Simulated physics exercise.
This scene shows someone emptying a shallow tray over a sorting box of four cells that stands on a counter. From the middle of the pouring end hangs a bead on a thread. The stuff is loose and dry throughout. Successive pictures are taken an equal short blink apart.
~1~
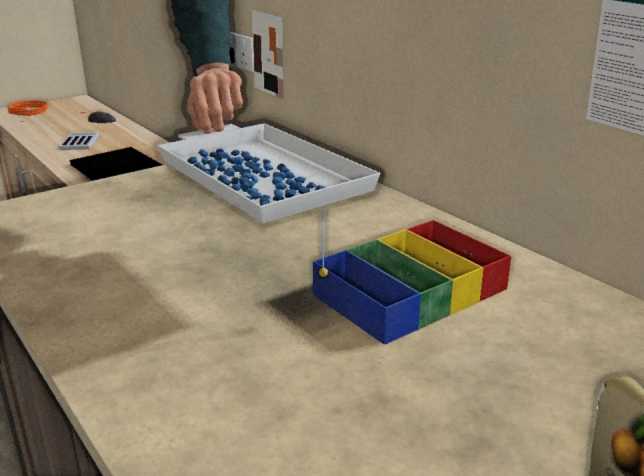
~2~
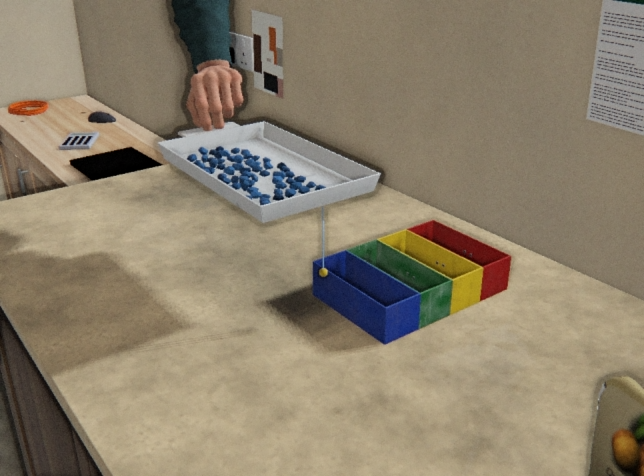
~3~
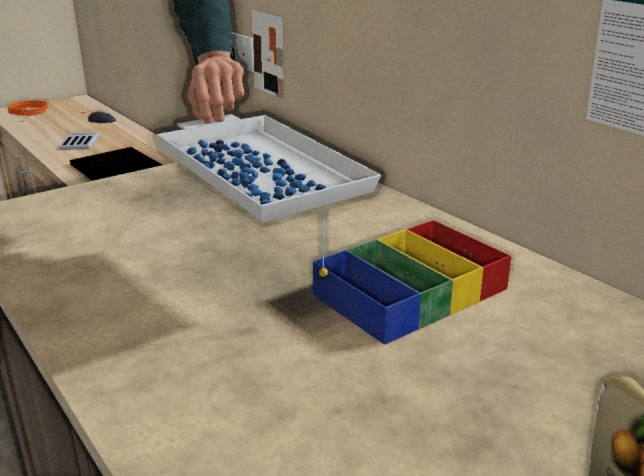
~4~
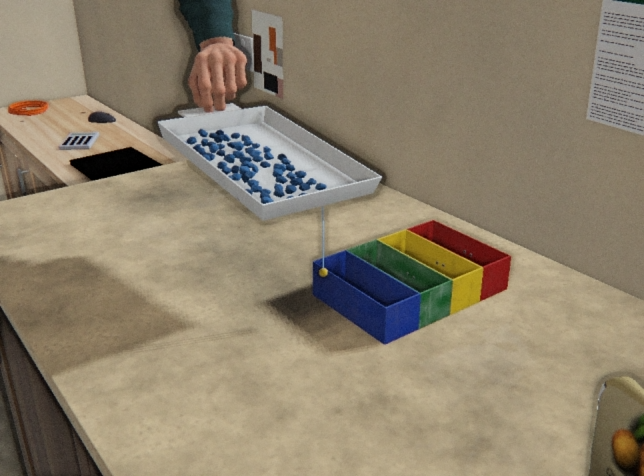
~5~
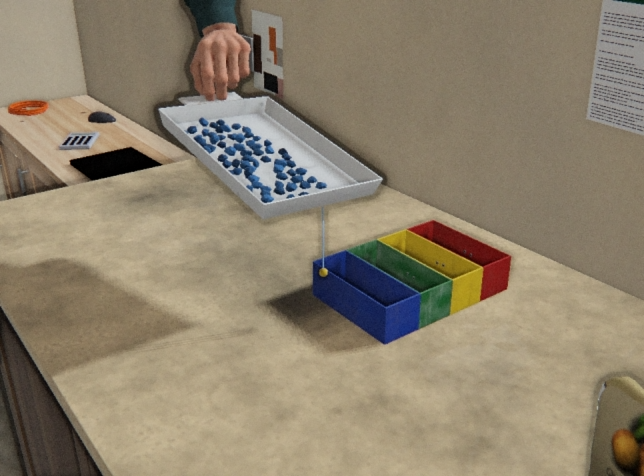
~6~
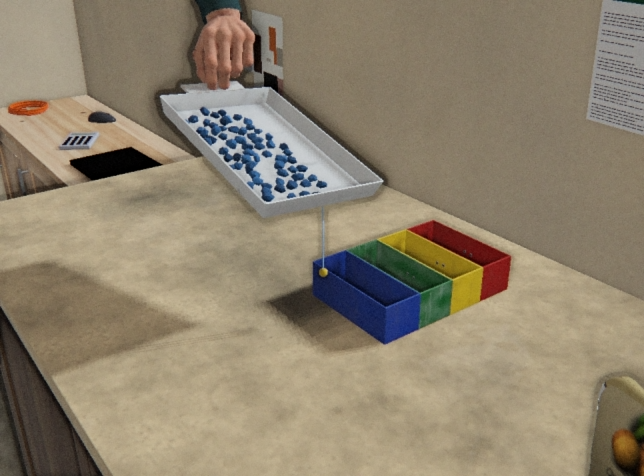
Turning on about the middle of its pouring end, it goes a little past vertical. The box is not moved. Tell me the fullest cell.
It is the blue one.
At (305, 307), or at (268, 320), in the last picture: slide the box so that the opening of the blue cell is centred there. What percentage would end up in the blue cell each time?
Respectively 0 percent and 0 percent.
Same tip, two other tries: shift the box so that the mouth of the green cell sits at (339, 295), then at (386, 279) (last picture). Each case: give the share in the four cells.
The first comes to 100 percent and the second to 90 percent.
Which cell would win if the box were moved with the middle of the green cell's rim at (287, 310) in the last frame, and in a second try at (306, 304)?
Try 1: Red. Try 2: The red one.
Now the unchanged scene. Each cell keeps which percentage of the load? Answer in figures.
The blue cell holds about 60 %, the green cell about 20 %, the yellow cell about 0 % and the red cell about 0 %.
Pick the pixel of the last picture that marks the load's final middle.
Roughly pixel (374, 314).
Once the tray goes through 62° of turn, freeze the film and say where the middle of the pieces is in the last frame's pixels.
Centre estimate: (342, 187).
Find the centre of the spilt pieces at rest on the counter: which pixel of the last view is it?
Centre: Close to (351, 354).
Soon, tray tipped steeply; nearly all on the tray; a small part falling or outside the box.
A while on, tray tipped past a quarter turn; about a third on the tray; about a quarter in the blue cell; a small part in the green cell; about a quarter falling or outside the box.
Towards the end, tray tipped past a quarter turn; about half in the blue cell; about a quarter in the green cell; about a quarter falling or outside the box.
Finally, tray tipped past a quarter turn; about half in the blue cell; about a quarter in the green cell; none in the yellow cell; none in the red cell; about a quarter outside the box.
